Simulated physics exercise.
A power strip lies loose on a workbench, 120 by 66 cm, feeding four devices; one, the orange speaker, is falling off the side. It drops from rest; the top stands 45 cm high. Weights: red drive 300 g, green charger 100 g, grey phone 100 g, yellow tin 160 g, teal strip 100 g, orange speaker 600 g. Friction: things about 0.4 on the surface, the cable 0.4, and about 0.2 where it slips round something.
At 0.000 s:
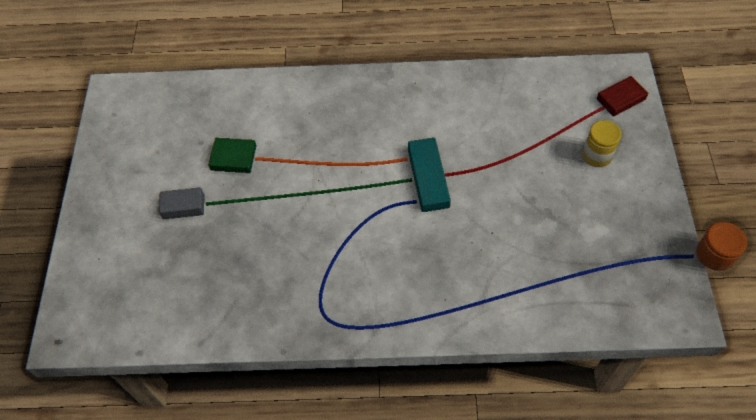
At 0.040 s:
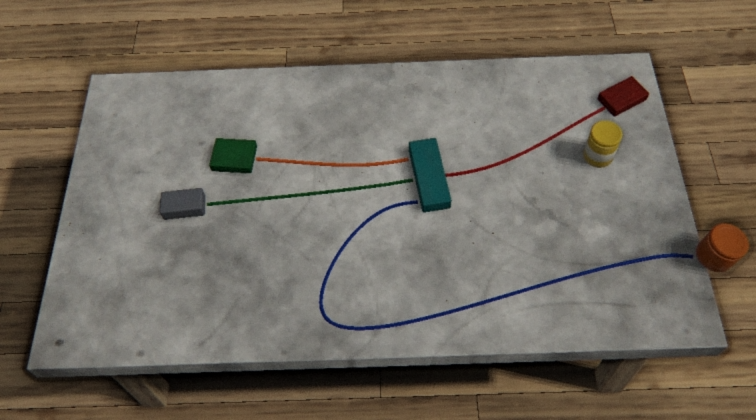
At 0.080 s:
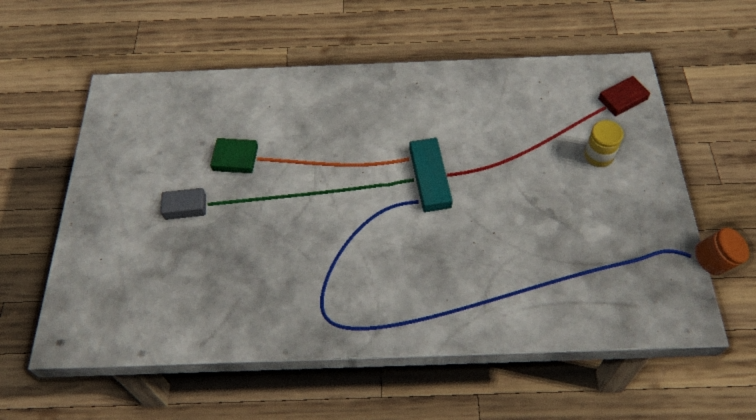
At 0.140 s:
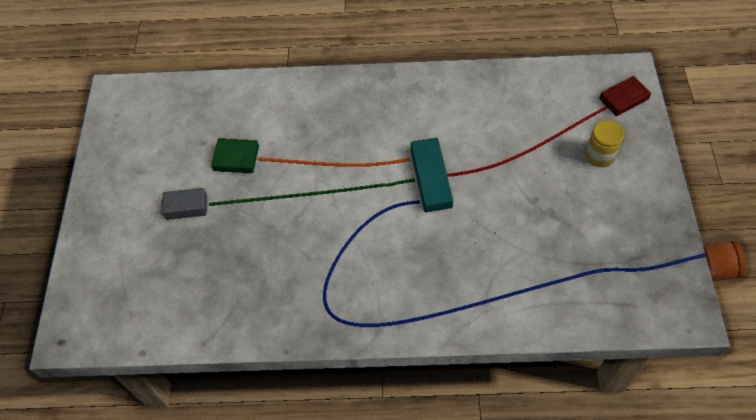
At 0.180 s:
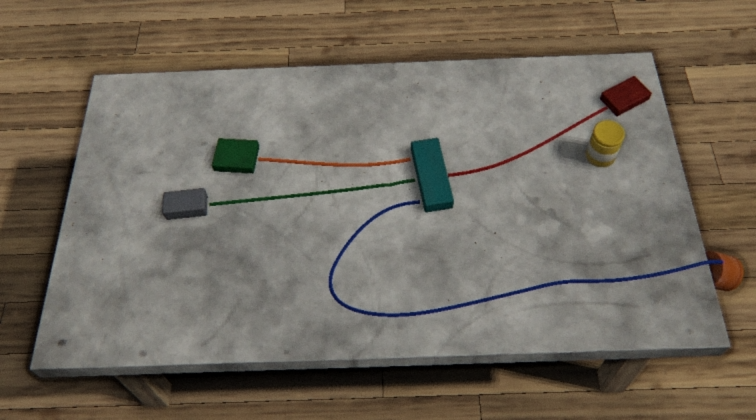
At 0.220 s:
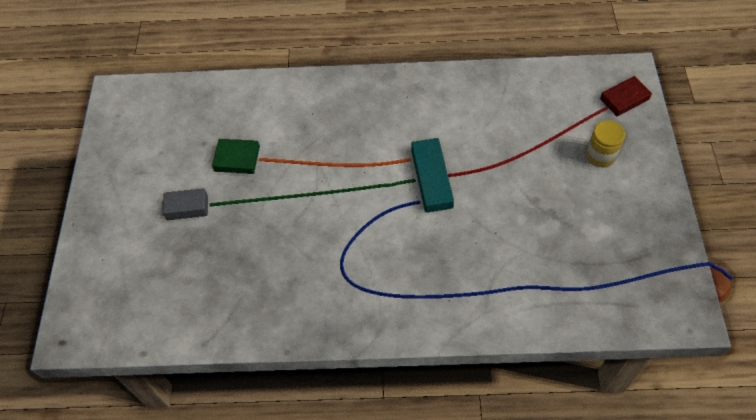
Orange speaker tipping over the right edge of a grey workbench and sinking beside it, drawing its looped blue cable rightward.
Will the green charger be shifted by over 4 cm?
Result: Green charger keeps its place.
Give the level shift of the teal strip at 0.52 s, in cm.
About 2 cm.
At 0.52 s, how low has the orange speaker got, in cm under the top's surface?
About 40 cm.
After 0.5 s, the strip's end of the blue cable at (458, 202); orange speaker over the edge, grey phone 3 cm off its start, teal strip 1 cm off its start.
After 0.8 s, the strip's end of the blue cable at (457, 202); orange speaker over the edge, grey phone 3 cm off its start, teal strip 1 cm off its start.
After 1.1 s, the strip's end of the blue cable at (457, 202); orange speaker over the edge, grey phone 3 cm off its start at (200, 198), teal strip 1 cm off its start at (438, 174).
After 1.4 s, the strip's end of the blue cable at (457, 202); orange speaker over the edge, grey phone 3 cm off its start, teal strip 1 cm off its start.
After 2.6 s, the strip's end of the blue cable at (457, 202); green charger 0 cm off its start at (235, 153), orange speaker over the edge, grey phone 3 cm off its start at (200, 198), teal strip 1 cm off its start at (438, 174).
